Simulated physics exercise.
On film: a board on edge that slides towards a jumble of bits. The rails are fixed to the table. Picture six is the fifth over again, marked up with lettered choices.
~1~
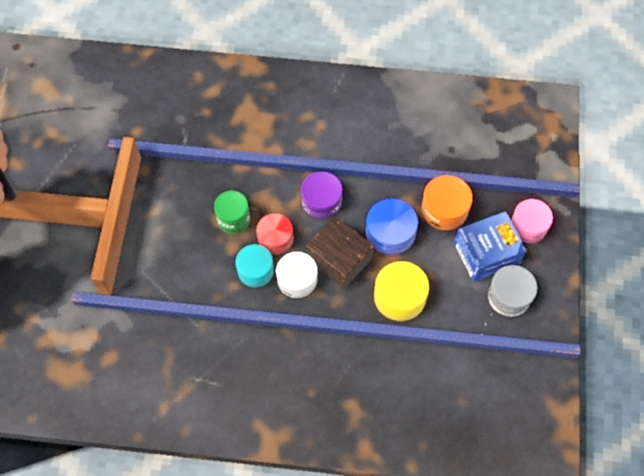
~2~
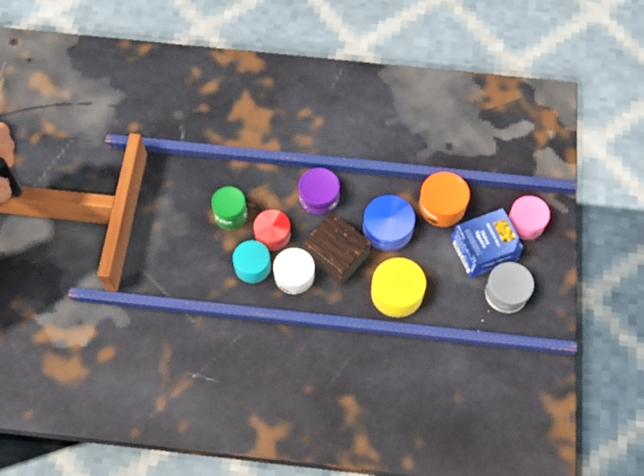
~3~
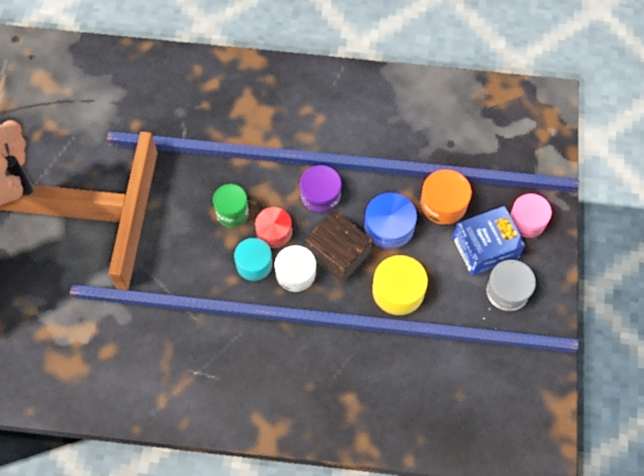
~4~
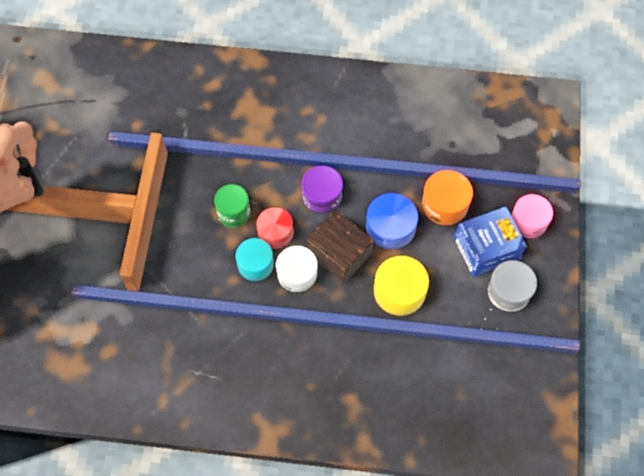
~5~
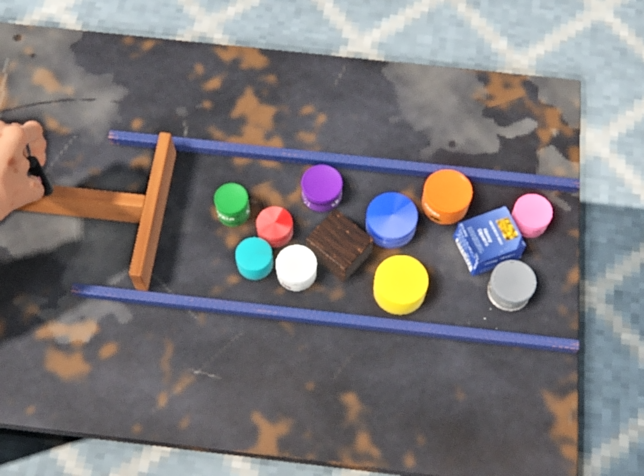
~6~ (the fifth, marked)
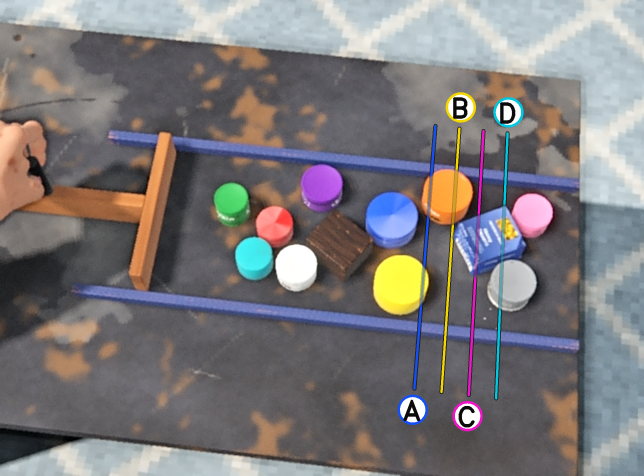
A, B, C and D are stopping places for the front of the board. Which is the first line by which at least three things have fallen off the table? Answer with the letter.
C is the first line that does it.
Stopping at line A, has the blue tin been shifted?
Yes.
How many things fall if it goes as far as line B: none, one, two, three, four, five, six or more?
Two.
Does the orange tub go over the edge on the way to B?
No.
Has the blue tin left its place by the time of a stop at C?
Yes.
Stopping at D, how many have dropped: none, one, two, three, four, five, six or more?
By then, five.
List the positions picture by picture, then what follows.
The first frame shows orange tub (446, 203); white jar (297, 275); yellow pot (401, 291).
The second frame shows board (120, 202); green jar (230, 209).
The third frame shows board (130, 201); blue tin (390, 221).
The fourth frame shows board (142, 202); turquoise tin (255, 260).
The fifth frame shows board (151, 201); pink tub (531, 216); black block (339, 245); red tin (275, 227).
On the marked copy, A at (426, 249); B at (451, 252); C at (477, 255); D at (502, 258).
With C. Early on, board (267, 214); white jar (320, 283); turquoise tin (287, 268).
Further on, board (385, 227); grey tin (528, 284); blue packet (502, 242).
At the end, board (477, 237); grey tin over the edge; pink tub over the edge; three fallen.
As for the rest, A drops none; B drops only two; D drops five, but is farther than needed.
